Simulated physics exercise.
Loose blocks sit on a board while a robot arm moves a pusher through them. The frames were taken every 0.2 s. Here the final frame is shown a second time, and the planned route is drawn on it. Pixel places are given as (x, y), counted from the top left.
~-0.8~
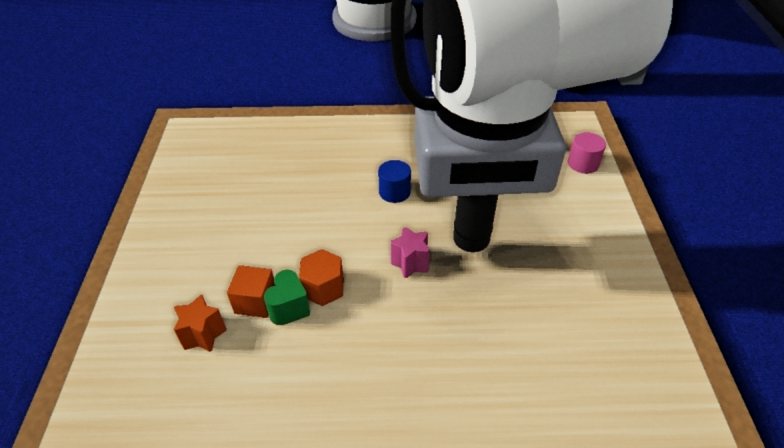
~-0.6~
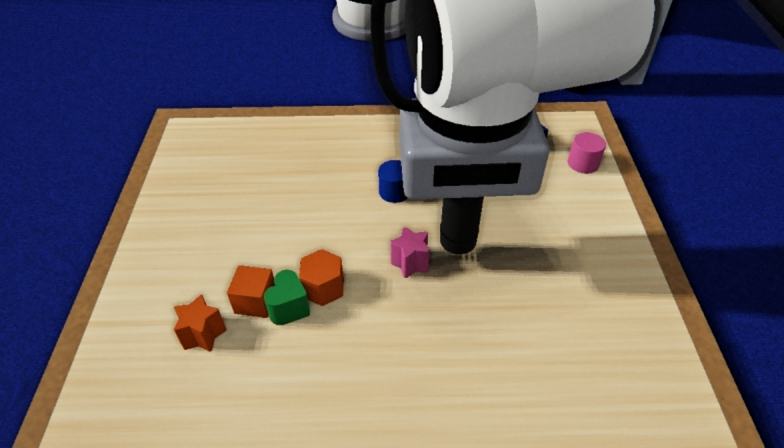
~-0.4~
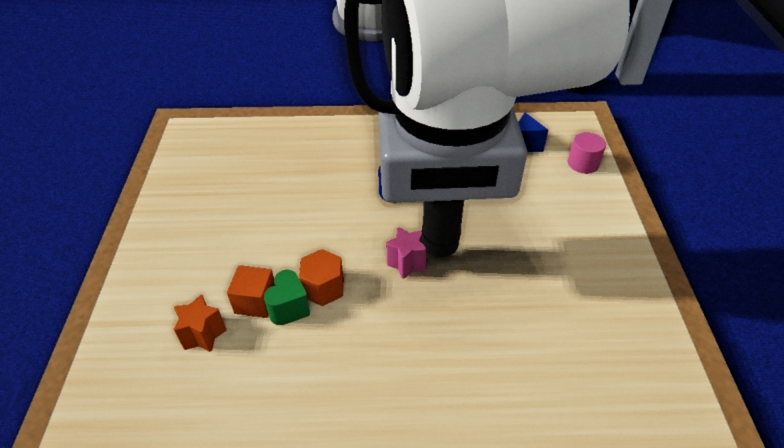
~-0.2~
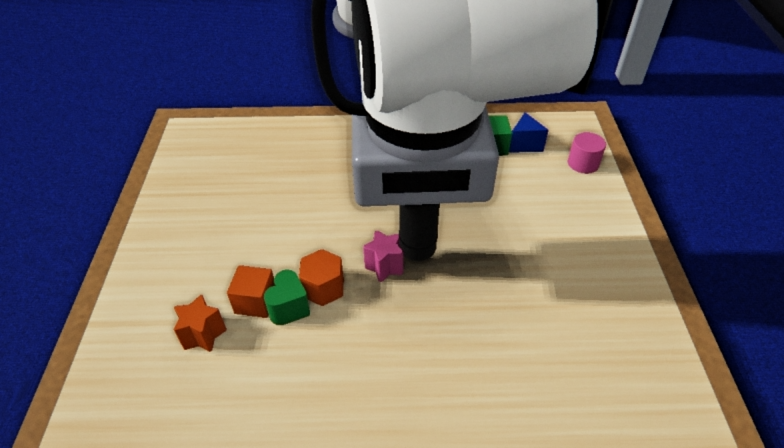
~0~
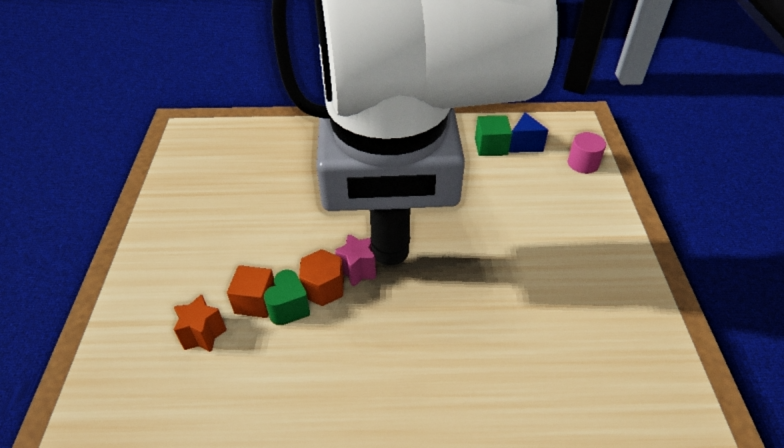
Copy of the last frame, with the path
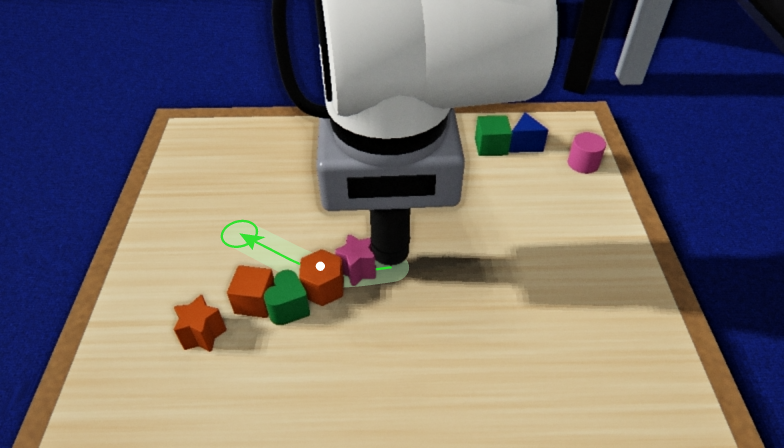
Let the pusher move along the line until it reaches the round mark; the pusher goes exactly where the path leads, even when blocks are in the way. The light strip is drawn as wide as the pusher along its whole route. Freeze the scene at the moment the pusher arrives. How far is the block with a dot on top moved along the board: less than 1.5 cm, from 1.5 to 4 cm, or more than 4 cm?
Beyond 4 cm.
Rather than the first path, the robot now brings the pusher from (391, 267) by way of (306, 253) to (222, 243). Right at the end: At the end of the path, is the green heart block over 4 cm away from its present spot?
That would be a no.
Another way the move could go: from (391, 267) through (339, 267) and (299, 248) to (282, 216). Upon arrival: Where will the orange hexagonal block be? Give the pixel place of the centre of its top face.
I predict (274, 278).
Drawn move, from (391, 267) through (333, 272) and (282, 256) to (239, 234); the dot is on the orange hexagonal block.
What follows on the original path. One third of the way, pusher (330, 257); orange four-sided block (222, 289), turned 35° clockwise; green heart block (257, 313), turned 30° anticlockwise; orange hexagonal block (271, 279), turned 55° anticlockwise; pink star-shaped block (295, 250).
Two thirds of the way, pusher (279, 240); orange four-sided block (221, 291), turned 45° clockwise; green heart block (257, 313), turned 30° anticlockwise; orange hexagonal block (266, 279), turned 70° anticlockwise; pink star-shaped block (243, 236).
At the end, pusher (235, 218); orange four-sided block (221, 291), turned 45° clockwise; green heart block (257, 313), turned 30° anticlockwise; orange hexagonal block (266, 279), turned 70° anticlockwise; pink star-shaped block (209, 231), turned 50° anticlockwise.
